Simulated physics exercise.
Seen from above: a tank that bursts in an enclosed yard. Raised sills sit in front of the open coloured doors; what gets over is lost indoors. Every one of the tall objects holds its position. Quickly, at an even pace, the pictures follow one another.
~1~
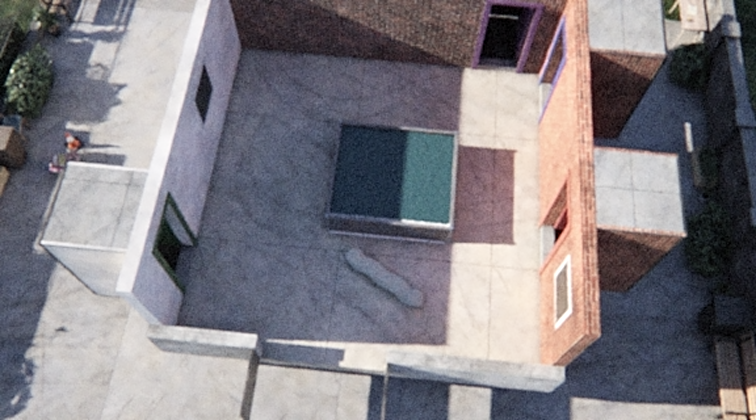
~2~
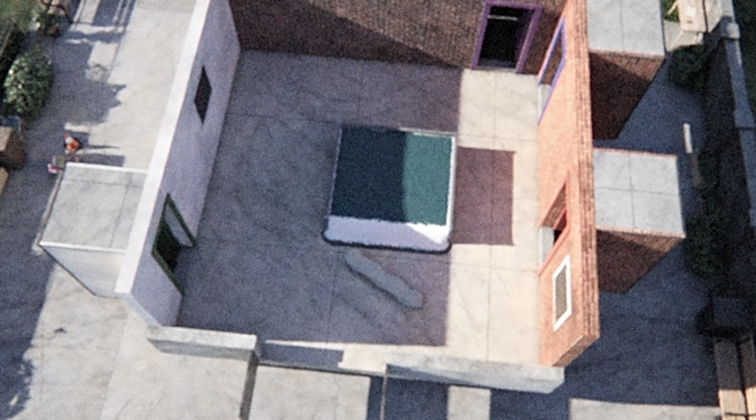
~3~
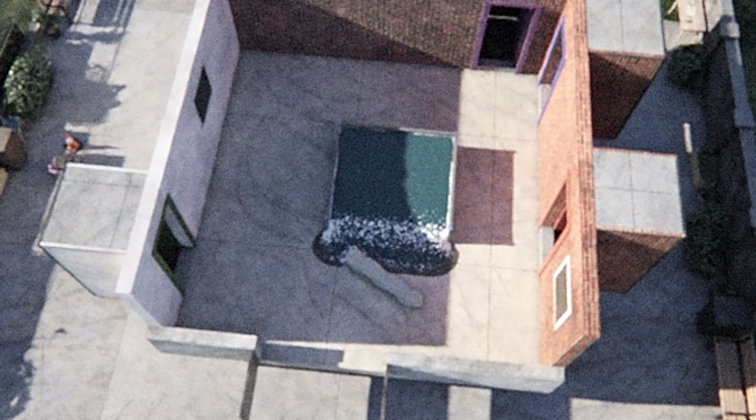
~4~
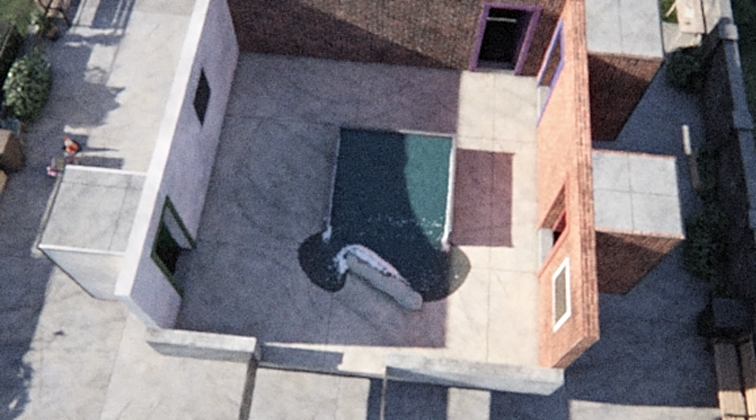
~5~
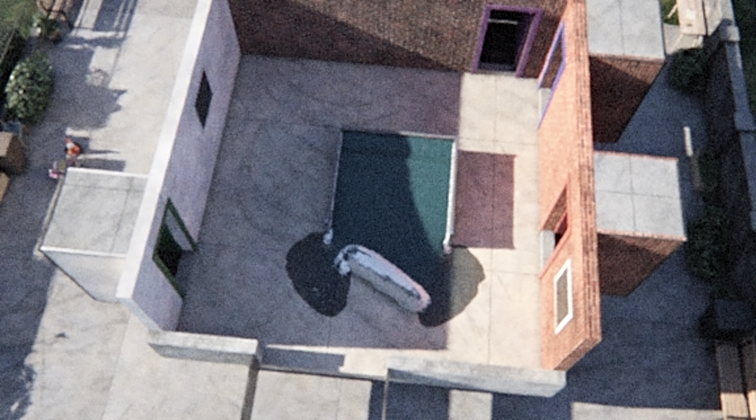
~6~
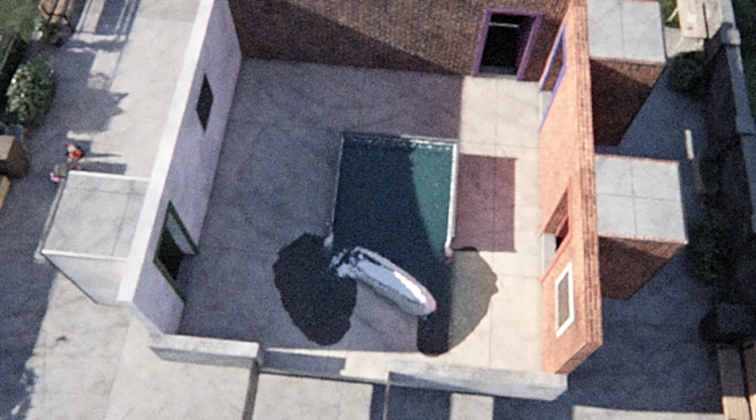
A walled yard seen from above held an open tank of dark water, whose front gave way, and the water poured out, struck a pale rounded block and spread around both sides across the floor.
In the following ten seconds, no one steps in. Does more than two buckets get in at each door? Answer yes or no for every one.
Red door: No, purple door: No, blue door: No, green door: Yes.
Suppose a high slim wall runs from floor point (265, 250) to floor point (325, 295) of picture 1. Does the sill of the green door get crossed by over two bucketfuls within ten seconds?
As it turns out, the green door is spared.
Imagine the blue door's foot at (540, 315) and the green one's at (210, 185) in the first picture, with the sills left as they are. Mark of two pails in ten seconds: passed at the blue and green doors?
Taking them in turn, the blue beats the threshold and the green misses the threshold.
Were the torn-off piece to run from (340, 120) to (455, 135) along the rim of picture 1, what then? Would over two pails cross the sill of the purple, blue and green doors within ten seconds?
I'd expect the purple one breaks the limit, the blue one breaks the limit and the green one is safe.
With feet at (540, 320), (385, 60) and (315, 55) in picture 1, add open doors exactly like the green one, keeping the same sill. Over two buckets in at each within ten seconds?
Same order as asked - exceeds the limit, stays within the limit and stays within the limit.
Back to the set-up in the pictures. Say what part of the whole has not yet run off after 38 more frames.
I'd say roughly 84 percent.
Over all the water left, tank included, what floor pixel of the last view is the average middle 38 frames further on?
I'd place it roughly at (392, 246).
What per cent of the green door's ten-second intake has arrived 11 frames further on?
Estimated share: About 0 %.
A moment on, water covers 30 % of the floor; the red door not reached, the purple door not reached, the blue door not reached, the green door not reached.
Next, water covers 40 % of the floor; the red door not reached, the purple door not reached, the blue door not reached, the green door wet at the sill, nothing in.
Then, water covers 40 % of the floor; the red door wet at the sill, nothing in, the purple door not reached, the blue door not reached, the green door over two buckets in.
Later, water covers 70 % of the floor; the red door wet at the sill, nothing in, the purple door wet at the sill, nothing in, the blue door wet at the sill, nothing in, the green door over two buckets in.
In the end, water covers 90 % of the floor; the red door under two buckets in, the purple door wet at the sill, nothing in, the blue door wet at the sill, nothing in, the green door far over two buckets in.
